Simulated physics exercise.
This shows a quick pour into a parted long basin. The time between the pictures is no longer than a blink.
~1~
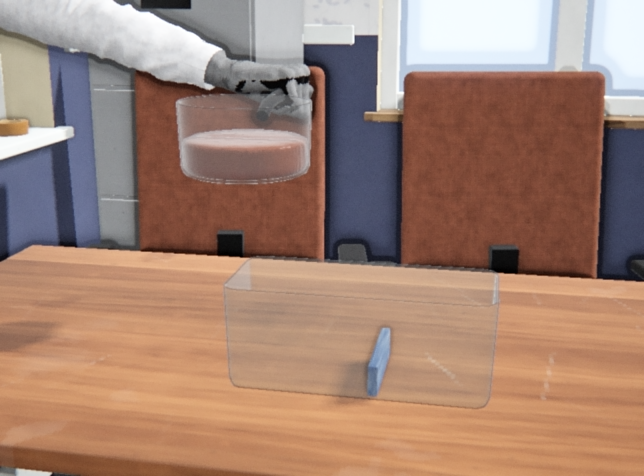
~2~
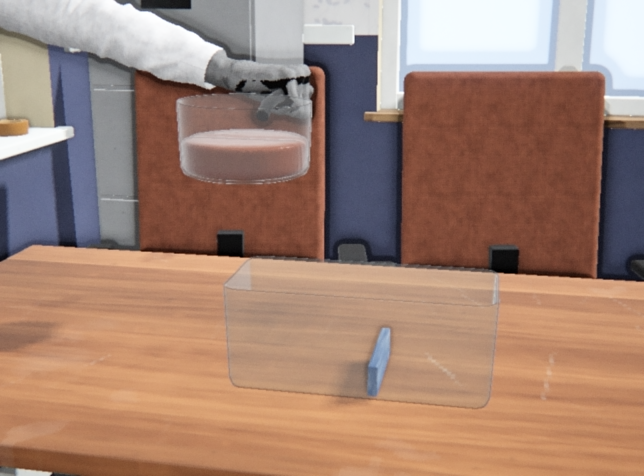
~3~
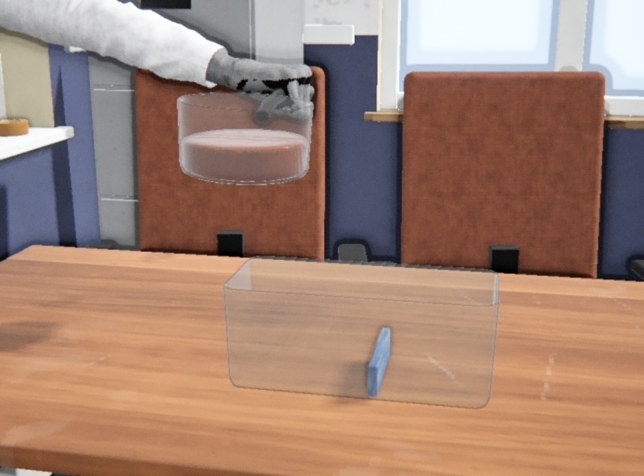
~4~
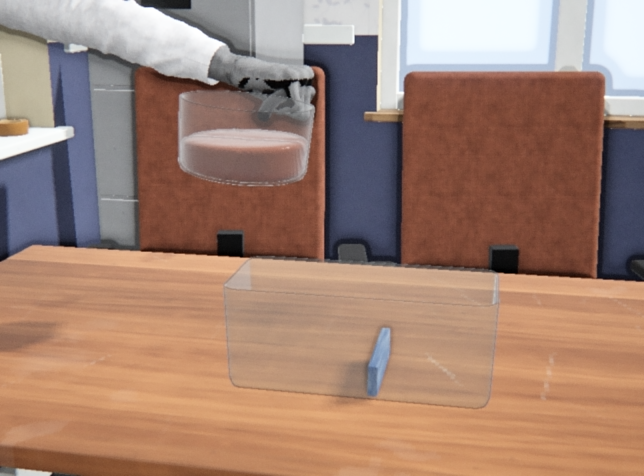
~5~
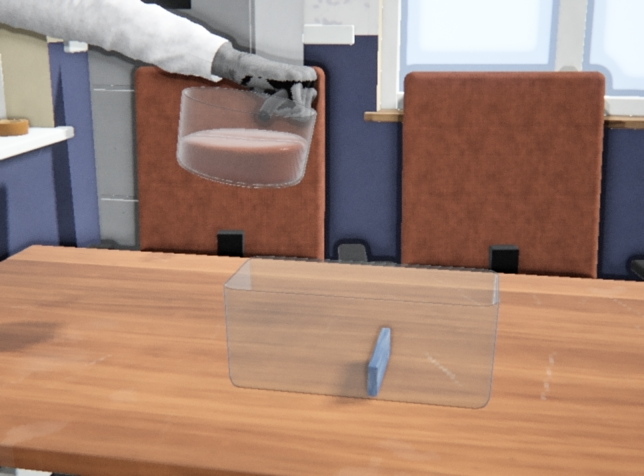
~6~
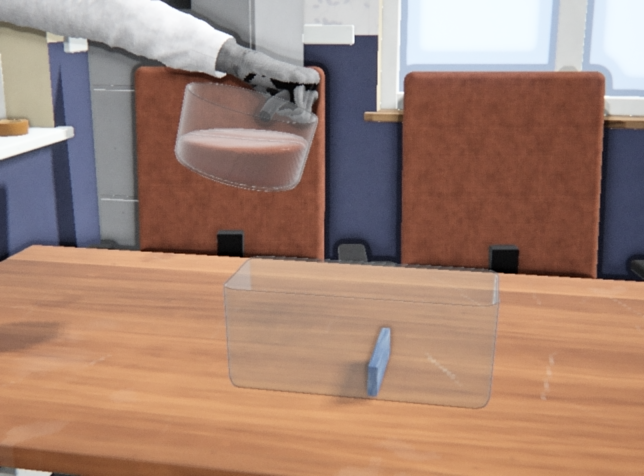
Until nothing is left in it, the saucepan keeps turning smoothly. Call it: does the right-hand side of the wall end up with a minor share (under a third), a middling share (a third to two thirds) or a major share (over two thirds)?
The right side gets a minor share.
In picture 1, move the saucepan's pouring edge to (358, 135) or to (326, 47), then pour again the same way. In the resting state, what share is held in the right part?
Close to 55 % for the first start and close to 40 % for the second.
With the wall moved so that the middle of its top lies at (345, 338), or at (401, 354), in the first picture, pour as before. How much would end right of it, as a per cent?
50 per cent first, then 10 per cent.
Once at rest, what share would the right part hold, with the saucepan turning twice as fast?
I'd estimate some 15 percent.
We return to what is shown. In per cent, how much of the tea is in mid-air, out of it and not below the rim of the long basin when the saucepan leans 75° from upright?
That comes to near 35 percent.
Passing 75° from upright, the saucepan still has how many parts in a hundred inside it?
65 %.
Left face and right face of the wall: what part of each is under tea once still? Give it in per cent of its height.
Near 70 on the left, 10 on the right.
A moment on, the saucepan is tipped on its side and 64 per cent is still to pour, 3 is left of the wall and 0 right of it.
Next, the saucepan is tipped right over and 11 per cent is still to pour, 68 is left of the wall and 5 right of it.
Then the saucepan is tipped right over and 0 per cent is still to pour, 90 is left of the wall and 8 right of it.
Later the saucepan is tipped right over and 0 per cent is still to pour, 90 is left of the wall and 8 right of it.
At rest 90 per cent lies left of the wall, 8 right of it and 1 outside.
